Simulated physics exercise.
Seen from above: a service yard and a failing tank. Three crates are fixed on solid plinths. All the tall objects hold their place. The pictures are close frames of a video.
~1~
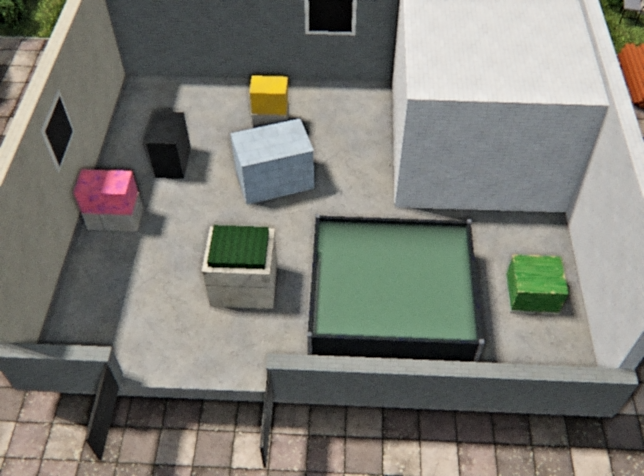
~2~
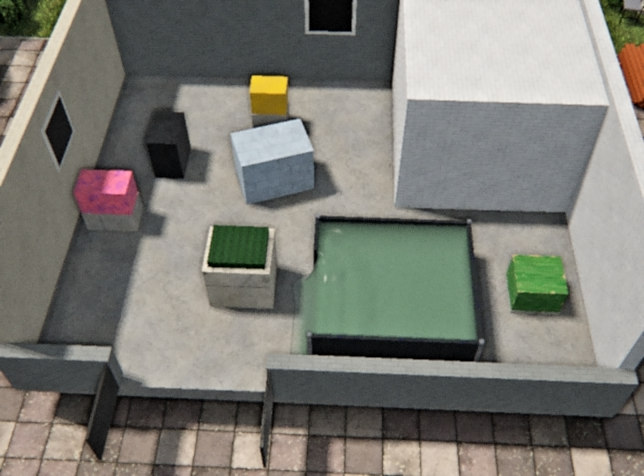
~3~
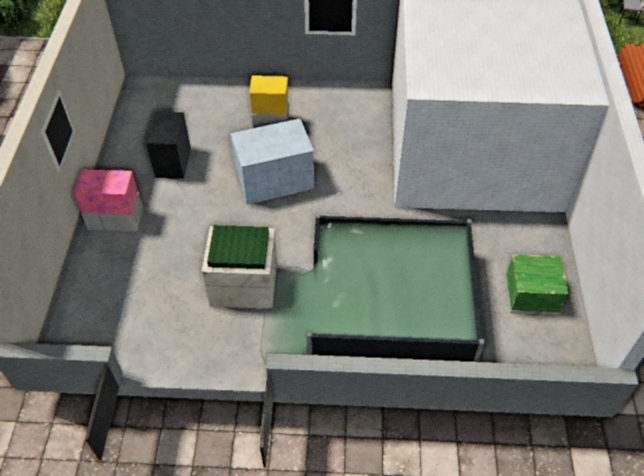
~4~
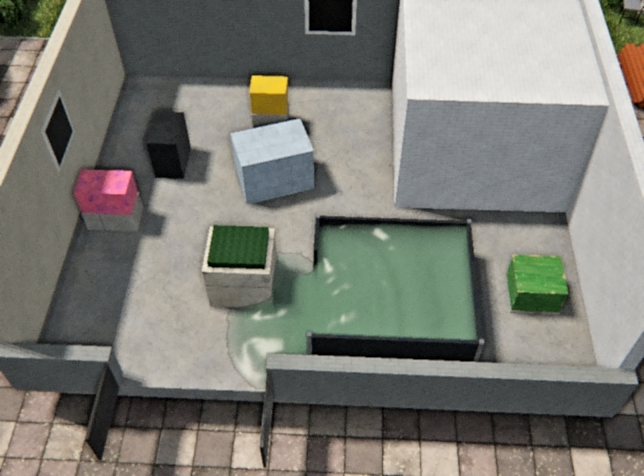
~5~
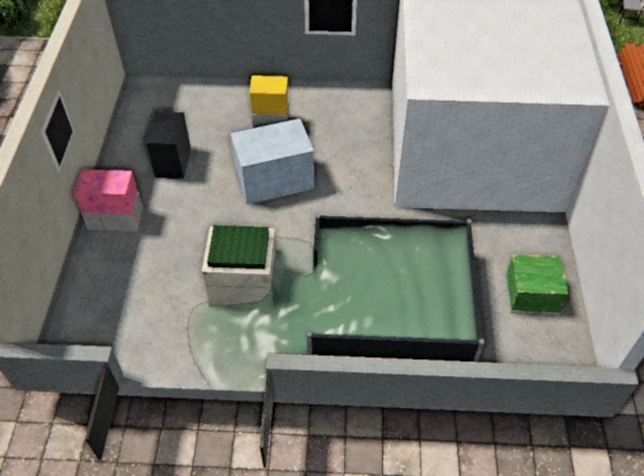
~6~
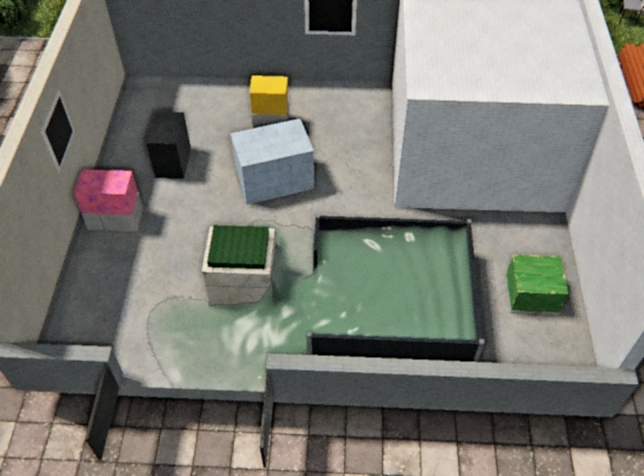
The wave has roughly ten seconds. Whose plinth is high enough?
One by one: The pink crate keeps dry; the green crate keeps dry; the yellow crate keeps dry.
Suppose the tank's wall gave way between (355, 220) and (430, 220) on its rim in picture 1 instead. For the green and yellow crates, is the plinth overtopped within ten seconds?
The green one ends up wet, the yellow one remains dry.
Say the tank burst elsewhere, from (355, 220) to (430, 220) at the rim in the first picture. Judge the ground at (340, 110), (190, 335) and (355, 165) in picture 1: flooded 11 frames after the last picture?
One after the other: Under water, clear, awash.
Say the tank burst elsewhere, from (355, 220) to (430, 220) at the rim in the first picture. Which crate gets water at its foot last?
The pink one.
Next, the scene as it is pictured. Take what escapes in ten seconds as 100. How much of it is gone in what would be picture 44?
Close to 80 %.
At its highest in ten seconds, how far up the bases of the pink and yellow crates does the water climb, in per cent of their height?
Near 60 and 20 in a hundred.
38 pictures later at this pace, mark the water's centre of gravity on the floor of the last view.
Close to (258, 248).
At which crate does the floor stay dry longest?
The green one.
A moment on, water covers 25 % of the floor; the pink crate not reached, the green crate not reached, the yellow crate not reached.
Next, water covers 35 % of the floor; the pink crate water round its plinth, the green crate not reached, the yellow crate not reached.
Then, water covers 50 % of the floor; the pink crate water round its plinth, the green crate not reached, the yellow crate not reached.
Later, water covers 80 % of the floor; the pink crate water round its plinth, the green crate not reached, the yellow crate water round its plinth.
In the end, water covers 90 % of the floor; the pink crate stayed above the water, the green crate stayed above the water, the yellow crate stayed above the water.
